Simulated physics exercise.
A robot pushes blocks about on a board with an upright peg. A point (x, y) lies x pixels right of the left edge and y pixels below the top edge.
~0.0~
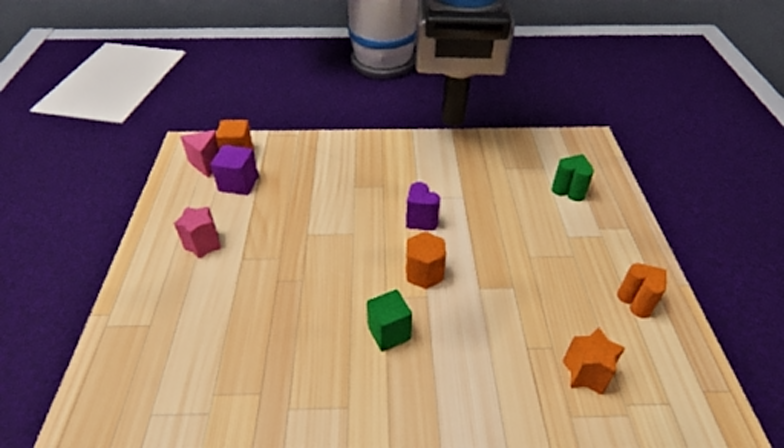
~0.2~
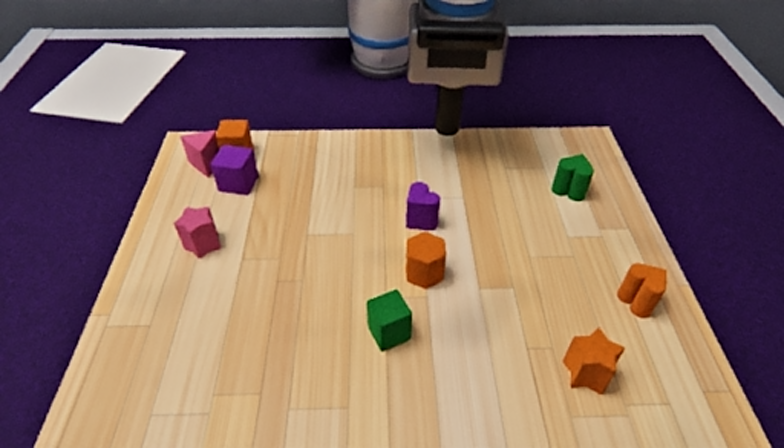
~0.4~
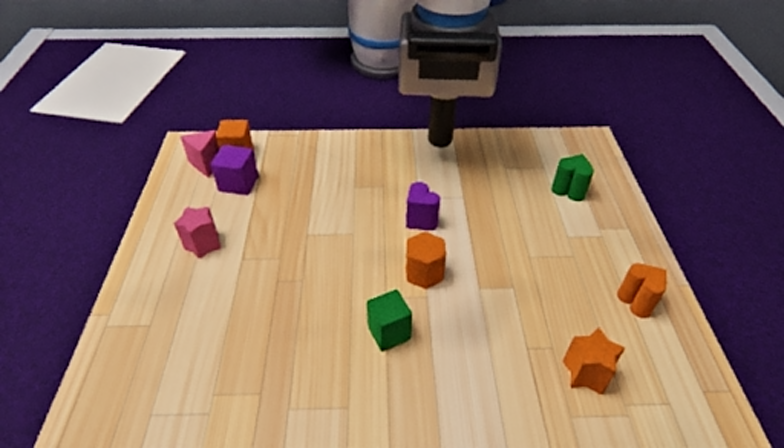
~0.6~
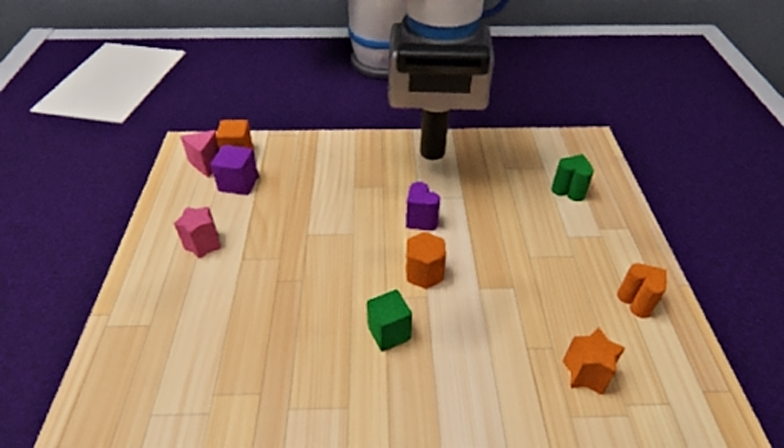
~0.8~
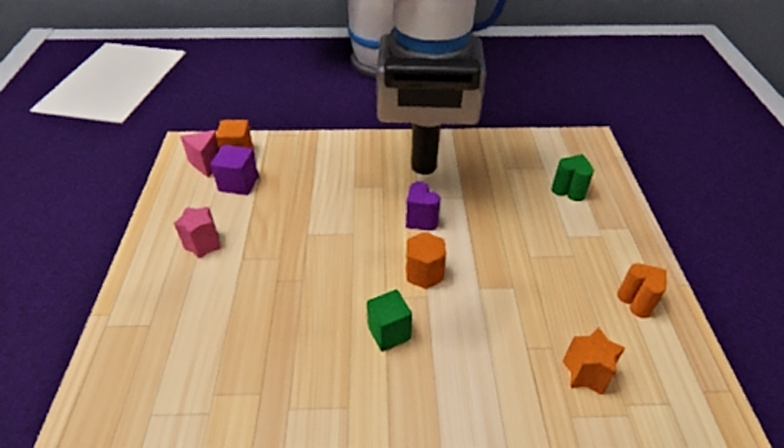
A robot arm moved its dark upright peg forward and slightly left over a wooden board, drawing close behind a small purple heart, while all the scattered colorful blocks stayed where they were.
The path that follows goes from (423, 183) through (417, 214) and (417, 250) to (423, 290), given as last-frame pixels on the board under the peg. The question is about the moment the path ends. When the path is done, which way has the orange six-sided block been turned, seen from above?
From the top, the block rotates clockwise.
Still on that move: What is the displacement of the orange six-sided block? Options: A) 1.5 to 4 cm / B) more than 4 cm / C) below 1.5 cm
B
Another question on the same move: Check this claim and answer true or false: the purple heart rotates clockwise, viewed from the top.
My answer: False.
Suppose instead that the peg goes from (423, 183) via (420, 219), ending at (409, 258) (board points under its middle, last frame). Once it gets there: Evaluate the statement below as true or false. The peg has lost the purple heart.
The statement is incorrect.
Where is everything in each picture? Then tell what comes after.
In the first picture, tip of the peg (453, 120), middles of tops, green square block (389, 306), purple heart (422, 193), orange six-sided block (426, 246).
In the second picture, peg (447, 130), nothing pushed.
In the third picture, peg (440, 141), nothing pushed.
In the fourth picture, peg (432, 154), nothing pushed.
In the fifth picture, peg (424, 168), green square block (389, 306), purple heart (422, 193), orange six-sided block (426, 246).
On the path given first. One third of the way, peg (418, 199); purple heart (424, 211), turned 15° anticlockwise.
Two thirds of the way, peg (418, 234); purple heart (438, 242), turned 70° anticlockwise; orange six-sided block (441, 273), turned 40° clockwise.
At the end, peg (424, 274); green square block unmoved; purple heart (455, 264), turned 140° anticlockwise; orange six-sided block (453, 298), turned 40° clockwise.
